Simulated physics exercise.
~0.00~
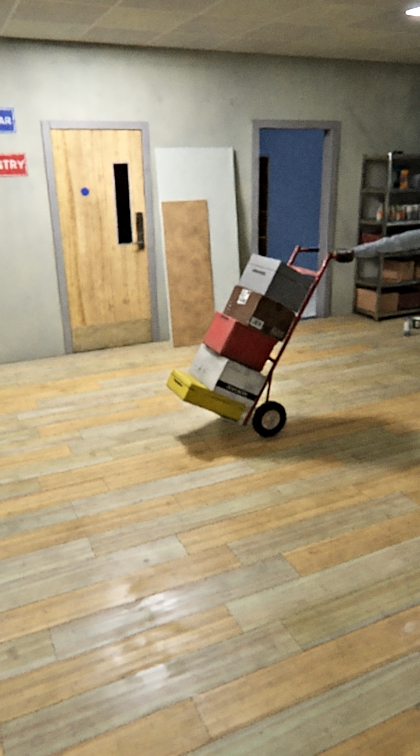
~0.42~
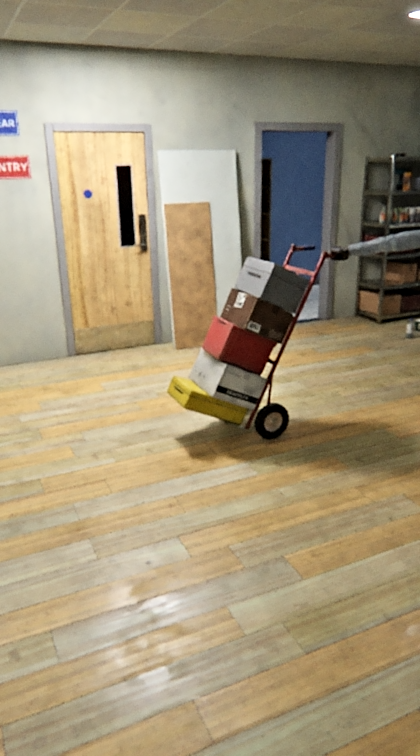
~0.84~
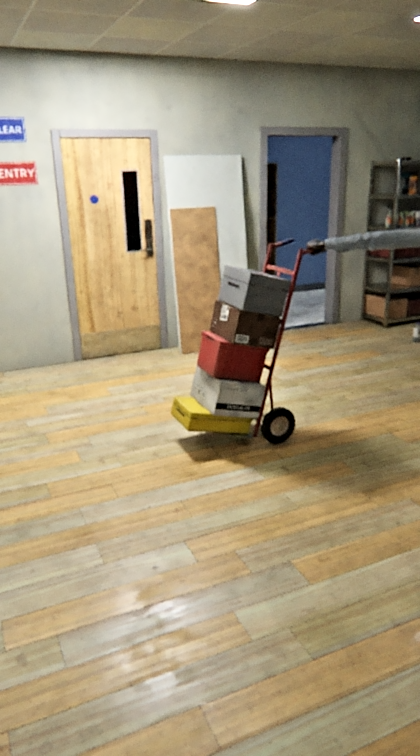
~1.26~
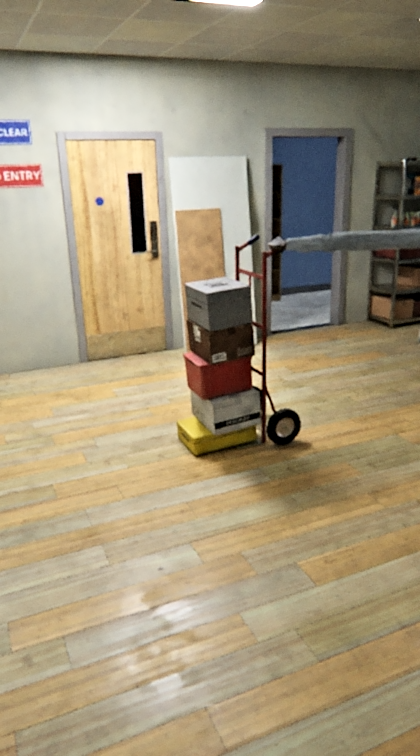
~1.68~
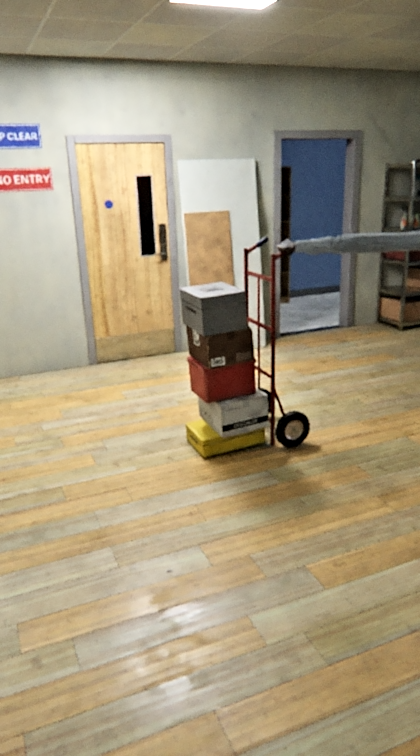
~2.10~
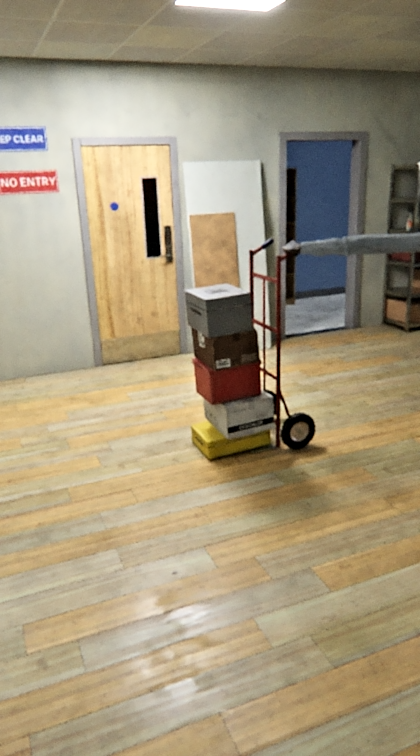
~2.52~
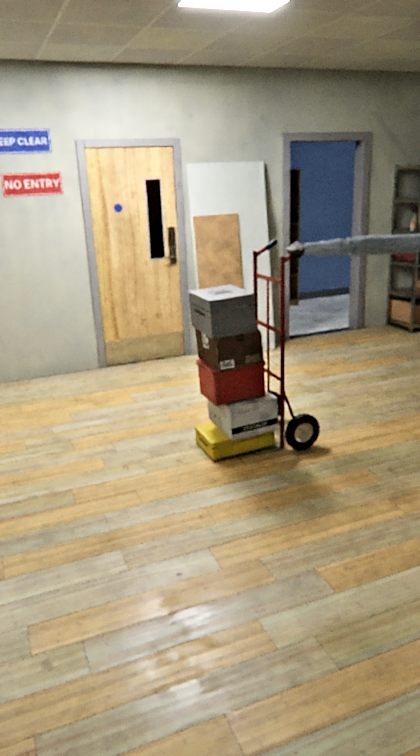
The clip shows an outstretched arm at the right tipping a tilted red hand truck upright, carrying a yellow item, a white box, a red tote, a brown parcel and a grey box; its plate meets the floor and the stack shifts slightly but stays standing as the view pans slightly left.
